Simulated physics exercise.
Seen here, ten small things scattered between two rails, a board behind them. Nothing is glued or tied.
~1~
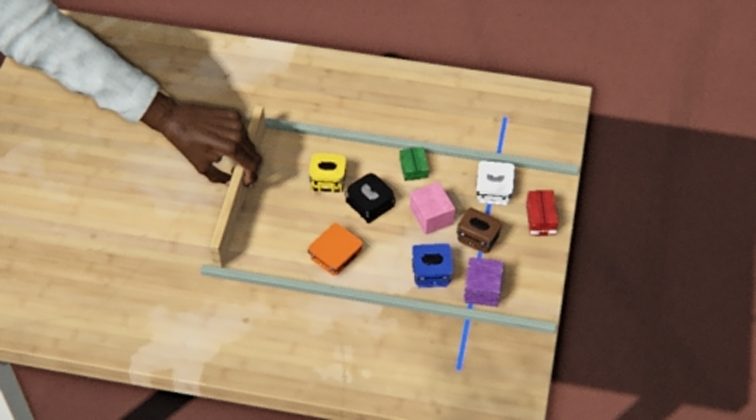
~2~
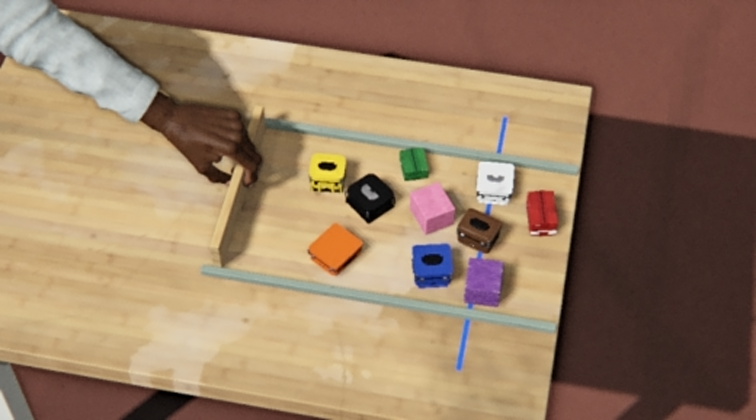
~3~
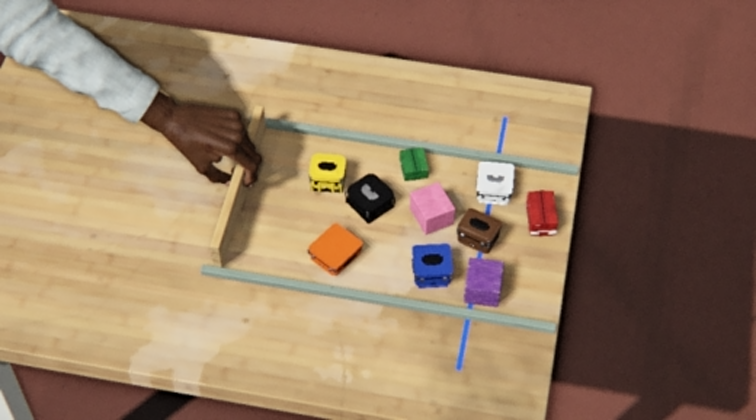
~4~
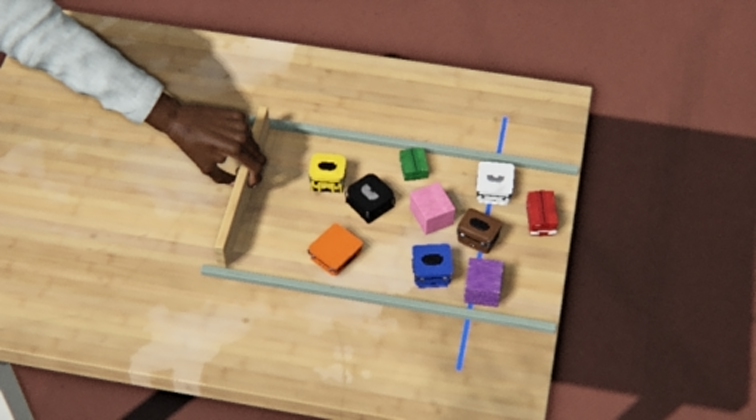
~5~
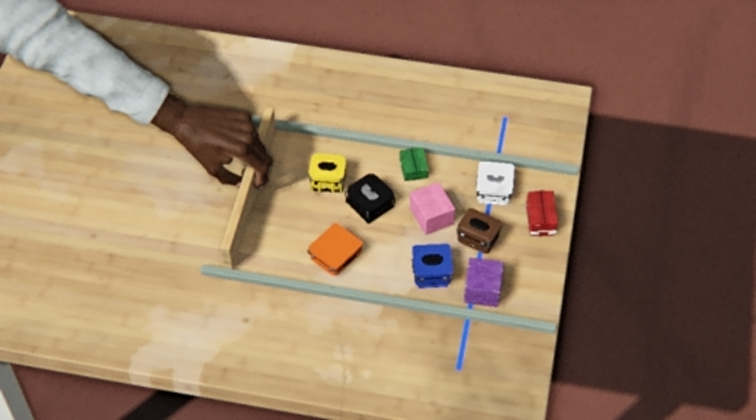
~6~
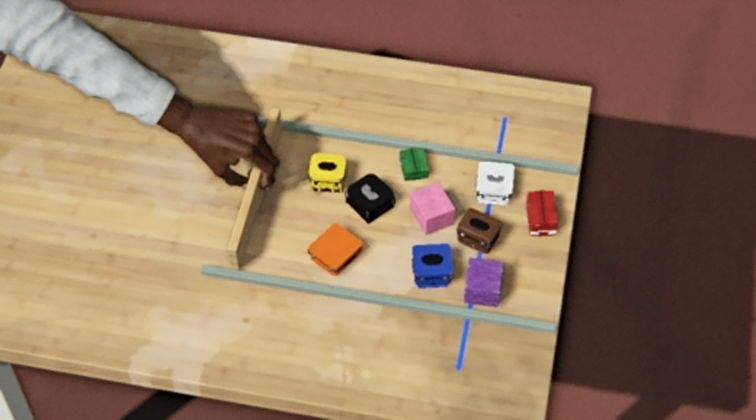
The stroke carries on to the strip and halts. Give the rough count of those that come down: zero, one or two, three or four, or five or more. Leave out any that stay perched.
The number that fall off is one or two.
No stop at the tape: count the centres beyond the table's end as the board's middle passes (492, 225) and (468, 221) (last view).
In that order 2 and 0.
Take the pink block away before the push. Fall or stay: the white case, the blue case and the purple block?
The white case does not fall; the blue case remains up; the purple block goes over.
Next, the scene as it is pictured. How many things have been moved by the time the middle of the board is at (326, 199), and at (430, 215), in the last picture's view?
First 3, then 9.
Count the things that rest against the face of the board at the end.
That makes 4.
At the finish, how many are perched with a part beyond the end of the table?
It comes to 1.
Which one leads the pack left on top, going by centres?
That is the red box.
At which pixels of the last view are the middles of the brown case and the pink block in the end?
About (544, 253), and the other about (537, 222).
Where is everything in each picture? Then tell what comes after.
The first frame shows red box (542, 213); purple block (484, 282); white case (495, 183); board (239, 185); tape (484, 235).
The second frame shows purple block (484, 282); pink block (432, 208).
The third frame shows white case (495, 184); brown case (479, 232).
The fourth frame shows red box (542, 213); yellow case (328, 173).
The fifth frame shows purple block (484, 282); green box (414, 164).
The sixth frame shows red box (542, 213); purple block (484, 282); white case (495, 184); board (256, 188); tape (484, 235).
A little later, none off yet; red box at rest near (542, 213); purple block at rest near (484, 282); white case at rest near (495, 184).
When it is over, the number that fall off is one or two; down, purple block.
